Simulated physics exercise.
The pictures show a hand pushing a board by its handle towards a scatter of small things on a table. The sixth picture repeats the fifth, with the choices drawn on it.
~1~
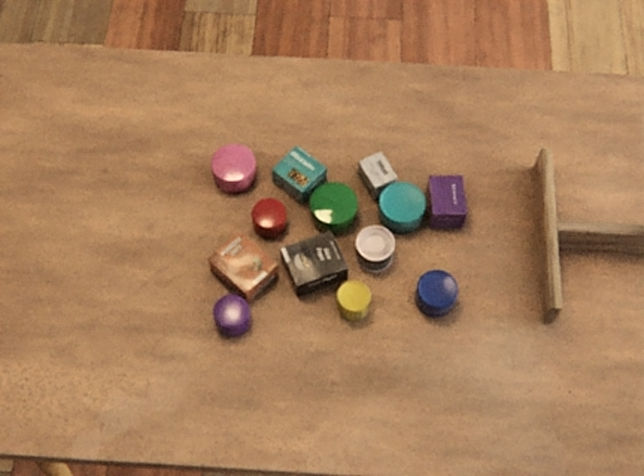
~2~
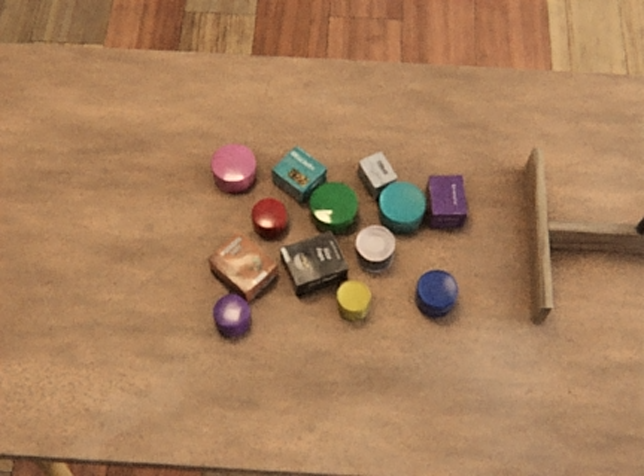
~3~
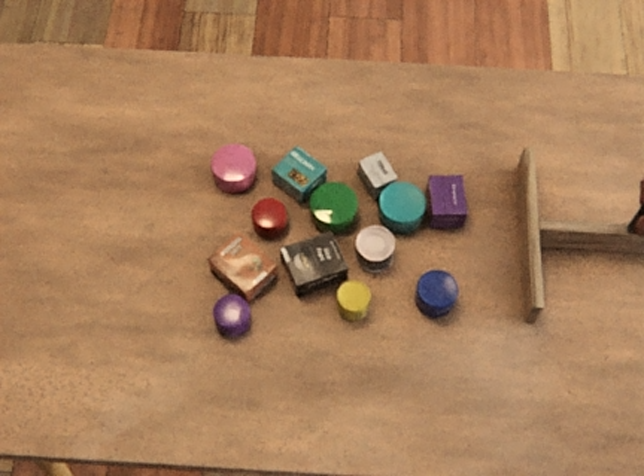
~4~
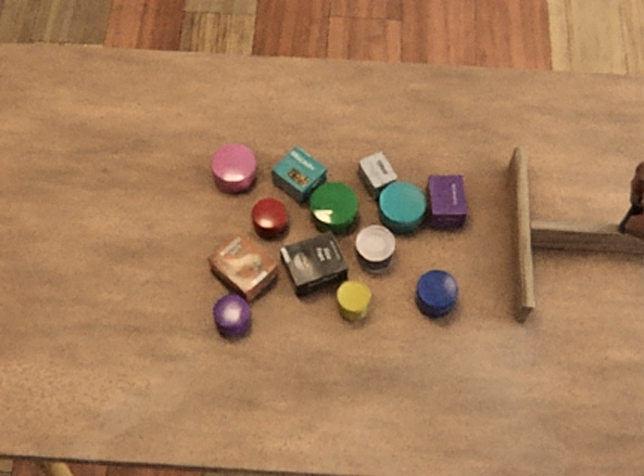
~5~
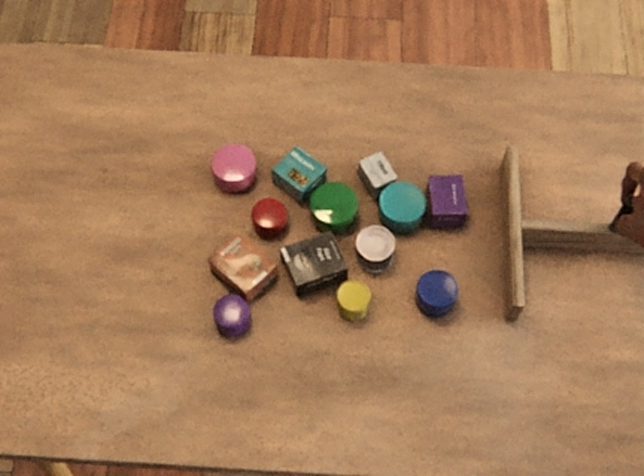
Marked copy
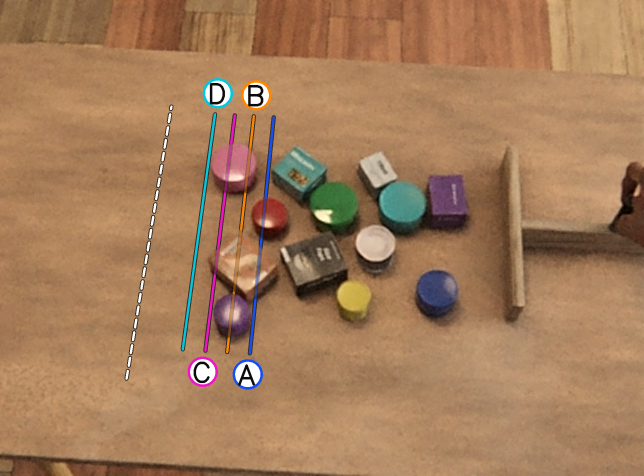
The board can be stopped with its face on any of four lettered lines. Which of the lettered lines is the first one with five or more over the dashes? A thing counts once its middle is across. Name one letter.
It can halt at D.
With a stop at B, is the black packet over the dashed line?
By then, no.
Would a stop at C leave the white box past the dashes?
By then, no.
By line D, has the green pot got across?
Yes.
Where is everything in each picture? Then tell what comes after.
In the first picture, white box (378, 176); grey tin (375, 249); orange packet (243, 266).
In the second picture, board (543, 224); blue tub (436, 294).
In the third picture, board (534, 224); black packet (314, 264).
In the fourth picture, board (524, 223); purple pot (232, 316).
In the fifth picture, board (515, 223); pink pot (234, 169); red pot (269, 218); yellow tub (354, 301).
On the marked copy, A at (263, 227); B at (241, 226); C at (221, 225); D at (200, 224); the dashed line at (151, 232).
Following D. Soon after the start, board (401, 216); pink pot (234, 169); purple pot (232, 316); none across.
Later, board (289, 210); red pot (168, 239); green pot (181, 204); none across.
In the end, board (201, 206); green pot (97, 198); pink pot (111, 159); five across.
As for the rest, A gets none across; B gets only two across; C gets only three across.
